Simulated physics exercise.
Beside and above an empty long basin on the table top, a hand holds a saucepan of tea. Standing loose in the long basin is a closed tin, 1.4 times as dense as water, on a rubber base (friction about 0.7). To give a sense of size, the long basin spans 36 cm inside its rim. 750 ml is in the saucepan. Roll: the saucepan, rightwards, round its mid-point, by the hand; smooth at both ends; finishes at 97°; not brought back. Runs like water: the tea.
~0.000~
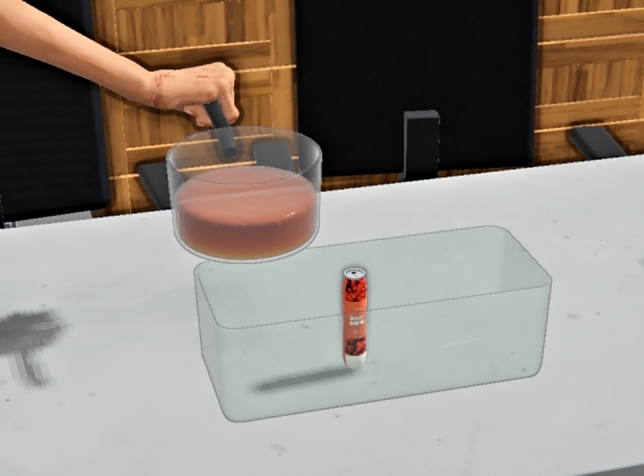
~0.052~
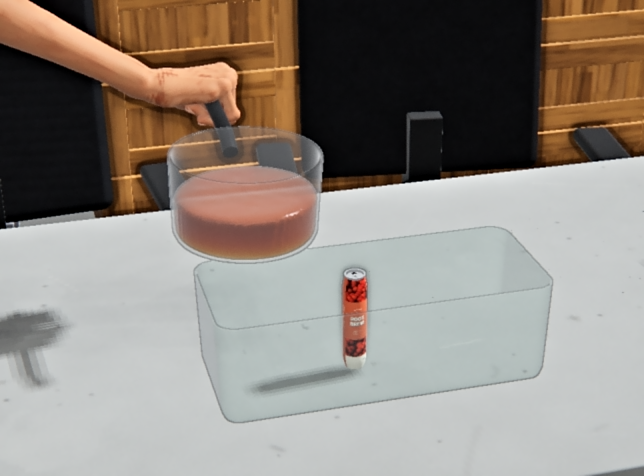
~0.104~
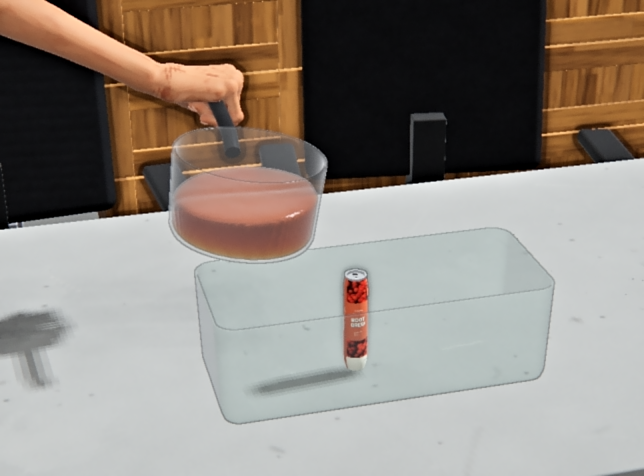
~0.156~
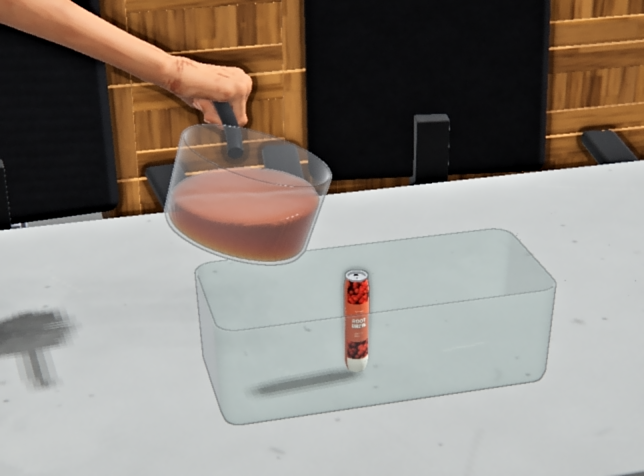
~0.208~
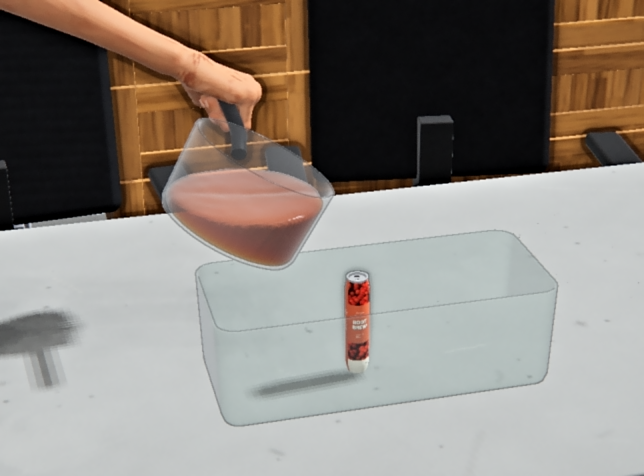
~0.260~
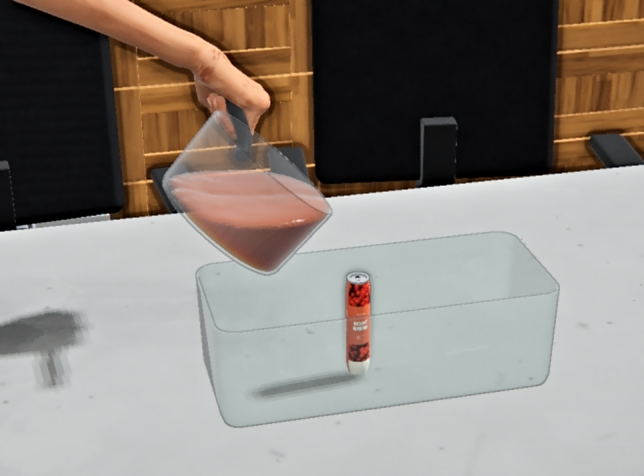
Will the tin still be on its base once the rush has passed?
No, it gets tipped over.
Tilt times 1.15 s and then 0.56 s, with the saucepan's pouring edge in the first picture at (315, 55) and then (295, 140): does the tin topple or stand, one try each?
The tin stays vertical the first time and overturns the second time.
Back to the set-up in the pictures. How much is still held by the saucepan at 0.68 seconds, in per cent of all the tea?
16 per cent or thereabouts.
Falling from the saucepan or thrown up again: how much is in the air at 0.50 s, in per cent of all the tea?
Share: Roughly 32 per cent.
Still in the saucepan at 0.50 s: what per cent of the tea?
Around 38 in a hundred.
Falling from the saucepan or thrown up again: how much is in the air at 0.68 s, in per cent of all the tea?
Close to 6 %.
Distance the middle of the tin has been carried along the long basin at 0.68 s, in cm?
Estimate: Around 1 cm.
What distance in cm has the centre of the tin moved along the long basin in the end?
7.5 cm.
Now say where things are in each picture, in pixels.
In the first frame, it leans 0°; its right rim is at (317, 148); the tea meets the walls at (174, 199) and (313, 183); the long basin's rim runs from (205, 298) to (528, 255); the tin's top is at (355, 278).
In the second frame, it leans 2°; its right rim is at (319, 151); the tea meets the walls at (174, 199) and (314, 184).
In the third frame, it leans 8°; its right rim is at (323, 158); the tea meets the walls at (173, 198) and (315, 185).
In the fourth frame, it leans 17°; its right rim is at (327, 170); the tea meets the walls at (171, 198) and (317, 187).
In the fifth frame, it leans 29°; its right rim is at (330, 187); the tea meets the walls at (167, 193) and (320, 191).
In the sixth frame, it leans 43°; its right rim is at (328, 206); the tea meets the walls at (168, 186) and (327, 195).
By 0.50 s the tilt is 94° and 38 per cent is still to pour; the tin stands where it began.
By 0.68 s the tilt is 97° and 16 per cent is still to pour; the tin leans 8°.
By 0.86 s the tilt is 97° and 5 per cent is still to pour; the tin leans 57°.
By 1.06 s the tilt is 97° and 1 per cent is still to pour; the tin lies on its side.
At rest the tin lies on its side.
